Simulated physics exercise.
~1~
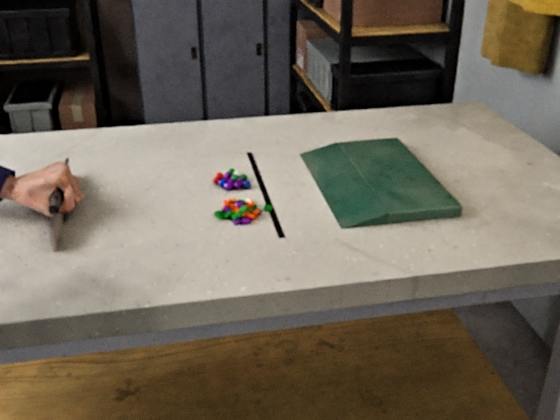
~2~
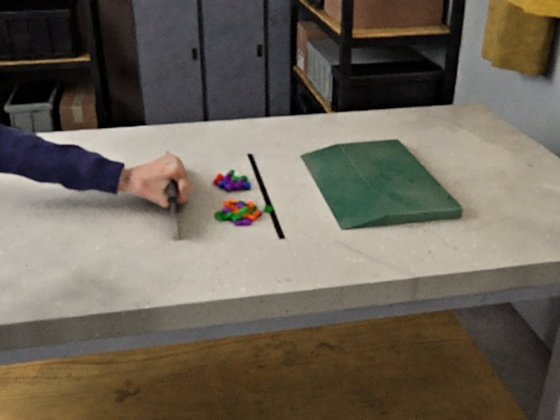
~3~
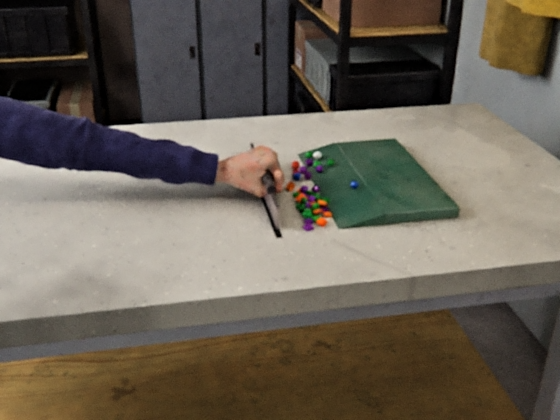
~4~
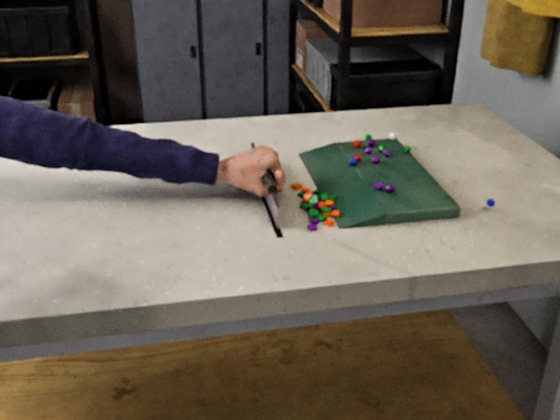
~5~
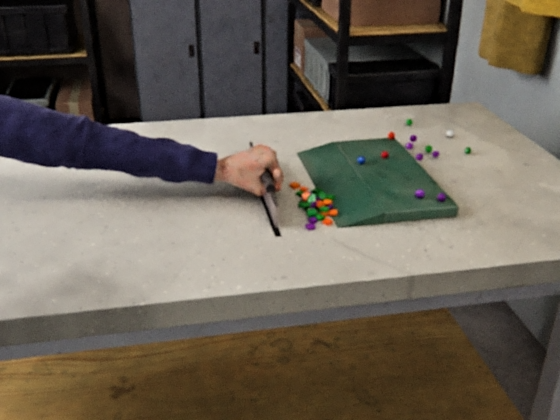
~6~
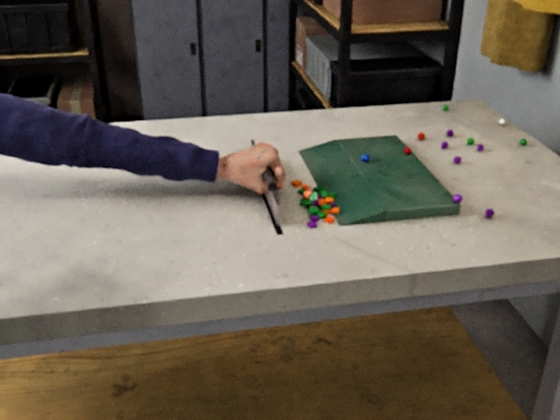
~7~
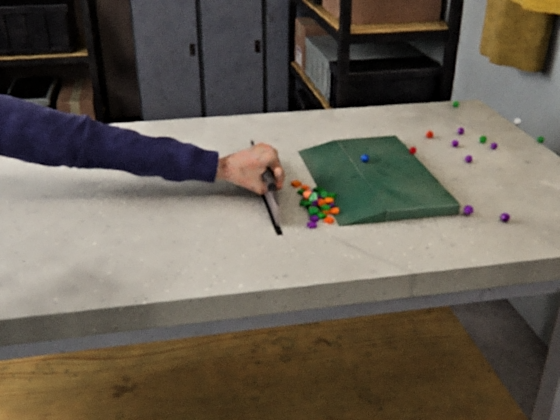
A green slab with a short sloping edge lies on a pale grey worktop, seen from slightly above by a gently swaying camera, with shelves and grey lockers behind. Left of it, two small heaps of colourful pieces sit before a black tape line. From the left, a hand in a dark blue sleeve pushes a scraper rightwards, sweeping both heaps along, and stops at the tape. The back pieces scatter over the slab, many rolling onto the worktop beyond. The front pieces, largely orange and green, stay bunched at the slab's near left edge, while the scraper remains still.
